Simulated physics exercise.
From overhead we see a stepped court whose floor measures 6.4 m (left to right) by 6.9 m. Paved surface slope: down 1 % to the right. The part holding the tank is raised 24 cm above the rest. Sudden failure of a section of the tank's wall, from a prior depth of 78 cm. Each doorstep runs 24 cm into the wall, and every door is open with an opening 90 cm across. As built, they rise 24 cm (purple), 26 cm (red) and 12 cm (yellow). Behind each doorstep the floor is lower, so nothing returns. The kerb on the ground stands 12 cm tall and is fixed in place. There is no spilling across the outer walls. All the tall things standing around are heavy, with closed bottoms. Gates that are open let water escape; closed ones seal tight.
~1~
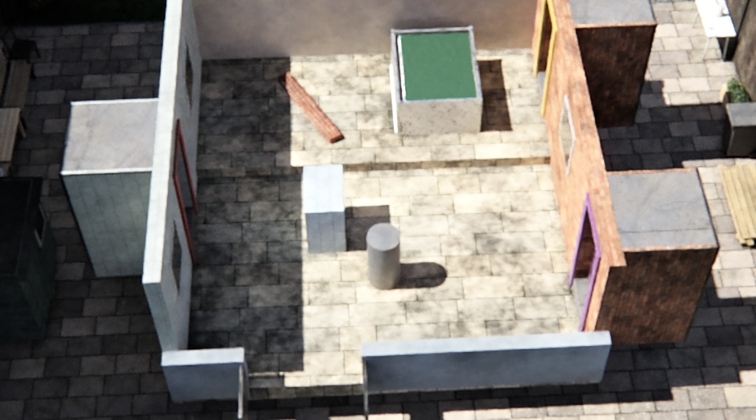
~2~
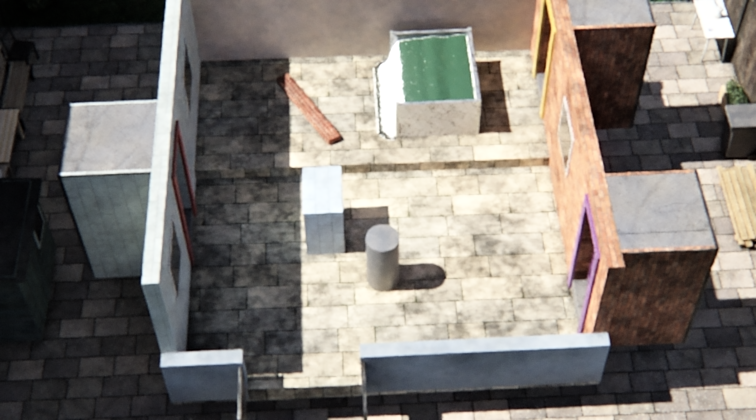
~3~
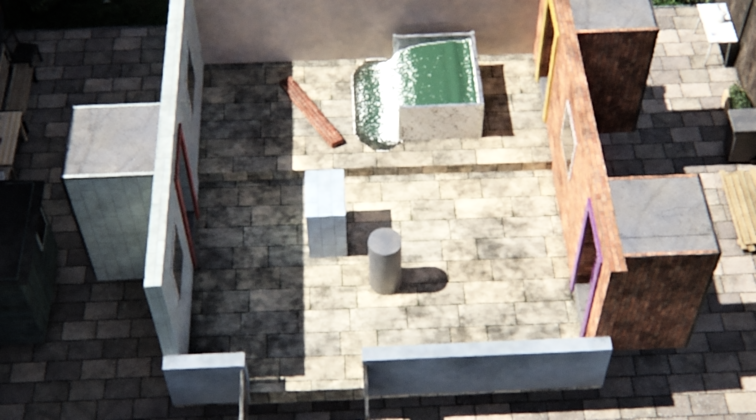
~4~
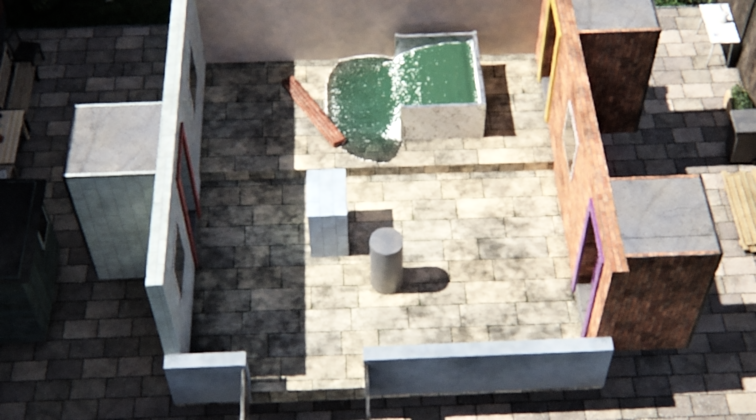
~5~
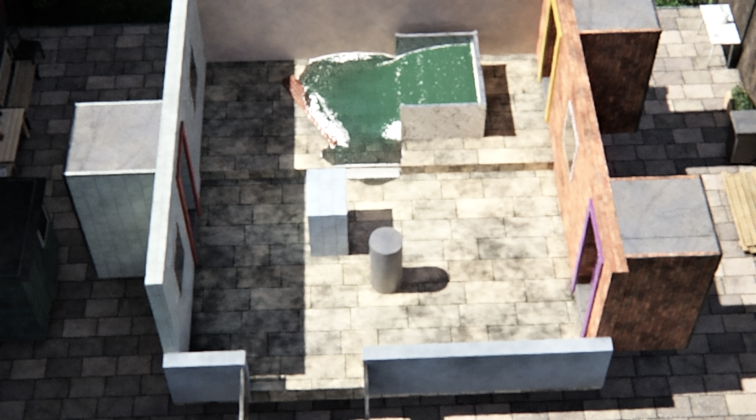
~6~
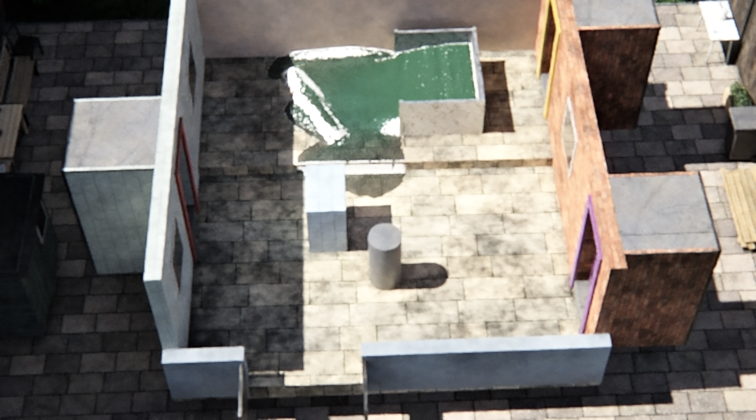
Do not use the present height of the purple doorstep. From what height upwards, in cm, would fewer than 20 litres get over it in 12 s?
About 6 cm.
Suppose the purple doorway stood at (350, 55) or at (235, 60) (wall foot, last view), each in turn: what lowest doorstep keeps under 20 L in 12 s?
About 14.5 cm, then about 26 cm.
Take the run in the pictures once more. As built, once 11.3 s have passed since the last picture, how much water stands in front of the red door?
Lab note: Depth approx. 2.0 cm.
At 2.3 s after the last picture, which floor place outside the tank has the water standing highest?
Around (253, 65).
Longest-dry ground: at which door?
It's the purple door.
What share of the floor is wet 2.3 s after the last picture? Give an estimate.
Roughly 40 percent of the floor.
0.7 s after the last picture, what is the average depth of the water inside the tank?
About 26 centimetres.
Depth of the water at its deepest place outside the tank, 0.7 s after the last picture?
52 cm.
Then, 0.7 s after the last picture water covers 30 % of the floor, deepest (52 cm) near (206, 60); it has not reached the purple door.
Then, 2.3 s after the last picture water covers 40 % of the floor, deepest (24 cm) near (253, 65); it has not reached the purple door.
Then, 11.3 s after the last picture water covers 85 % of the floor, deepest (10 cm) near (549, 173); 8 cm at the purple door, 0 litres in over its 24 cm doorstep.
At the purple door as built, the water peaked near 11 cm, 8.1 s after the last picture.
Run again over the same 12 s with other heights there, 27 litres in over 5.5 cm, 9 litres over 7.5 cm. The limit of 20 litres is kept from about 6 cm up.
